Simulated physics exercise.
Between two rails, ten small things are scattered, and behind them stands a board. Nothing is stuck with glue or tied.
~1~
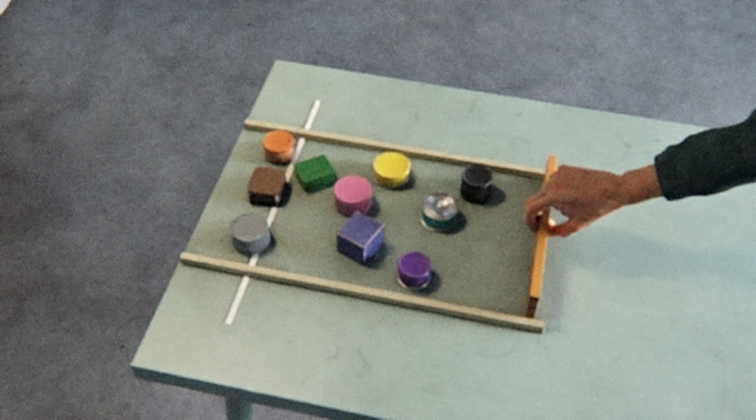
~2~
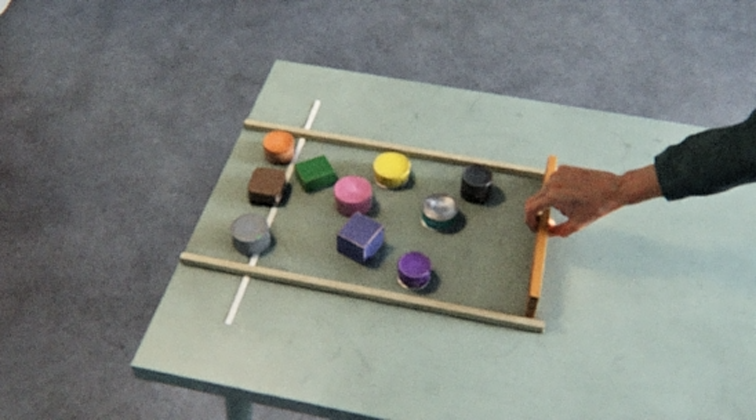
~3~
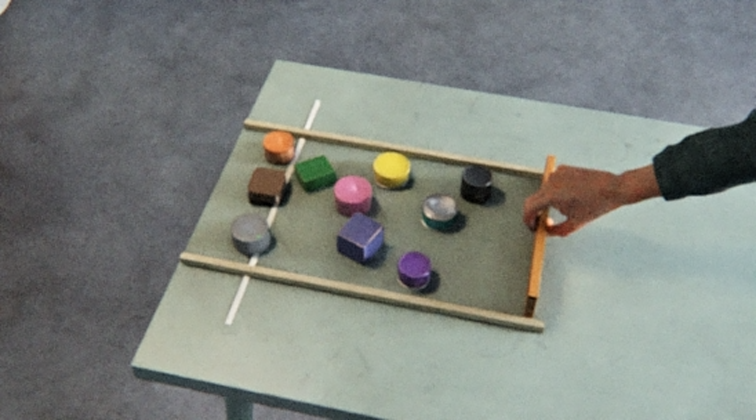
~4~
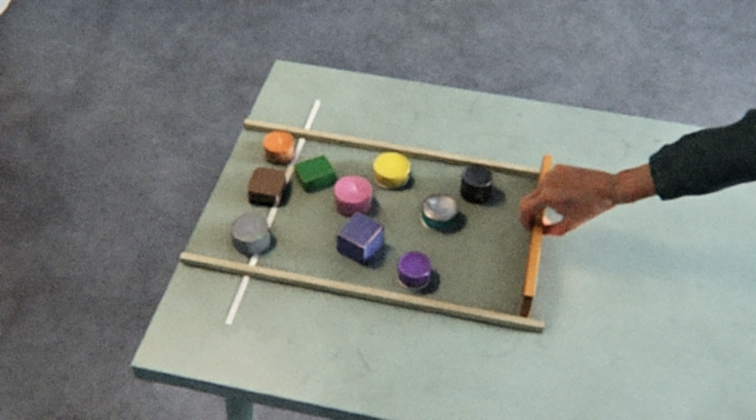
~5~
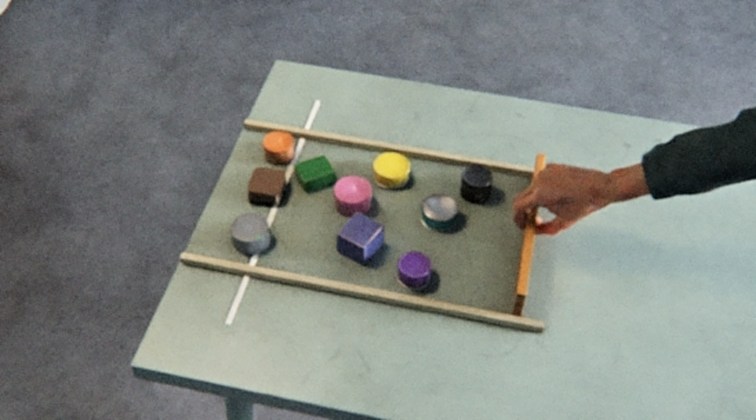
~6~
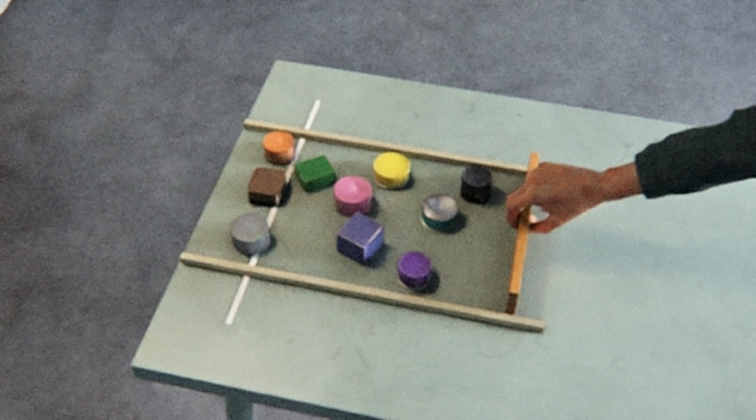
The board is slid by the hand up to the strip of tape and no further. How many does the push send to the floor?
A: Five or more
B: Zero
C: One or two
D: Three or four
(C) One or two.
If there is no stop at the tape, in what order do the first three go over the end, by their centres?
Order: Brown case, then orange tub, then pink tub.
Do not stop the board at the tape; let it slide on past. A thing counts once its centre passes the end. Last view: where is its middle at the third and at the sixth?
About (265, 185) and about (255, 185).
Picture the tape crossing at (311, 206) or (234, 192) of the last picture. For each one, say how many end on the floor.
Well, you'd get 0 the first time and 6 the second time.
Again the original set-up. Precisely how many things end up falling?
Taken together, the number is 2.
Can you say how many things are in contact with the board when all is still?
That would be 4 of them.
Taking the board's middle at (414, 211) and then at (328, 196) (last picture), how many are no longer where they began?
Moved so far: 4, later 9.
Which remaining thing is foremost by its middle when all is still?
It would be the pink tub.
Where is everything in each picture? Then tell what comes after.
The first picture shows orange tub (279, 148); brown case (268, 187); grey lid (251, 234); board (541, 234); tape (278, 200).
The second picture shows brown case (268, 187); blue block (360, 238).
The third picture shows grey lid (251, 234); yellow pot (391, 171).
The fourth picture shows orange tub (279, 148); board (536, 233).
The fifth picture shows brown case (268, 187); black tub (476, 184).
The sixth picture shows orange tub (279, 148); brown case (268, 187); grey lid (251, 234); board (523, 231); tape (278, 200).
Soon after, none off yet; orange tub at rest near (279, 148); brown case at rest near (268, 187); grey lid at rest near (251, 234).
By the end, the number that fall off is one or two; fallen, brown case and orange tub.
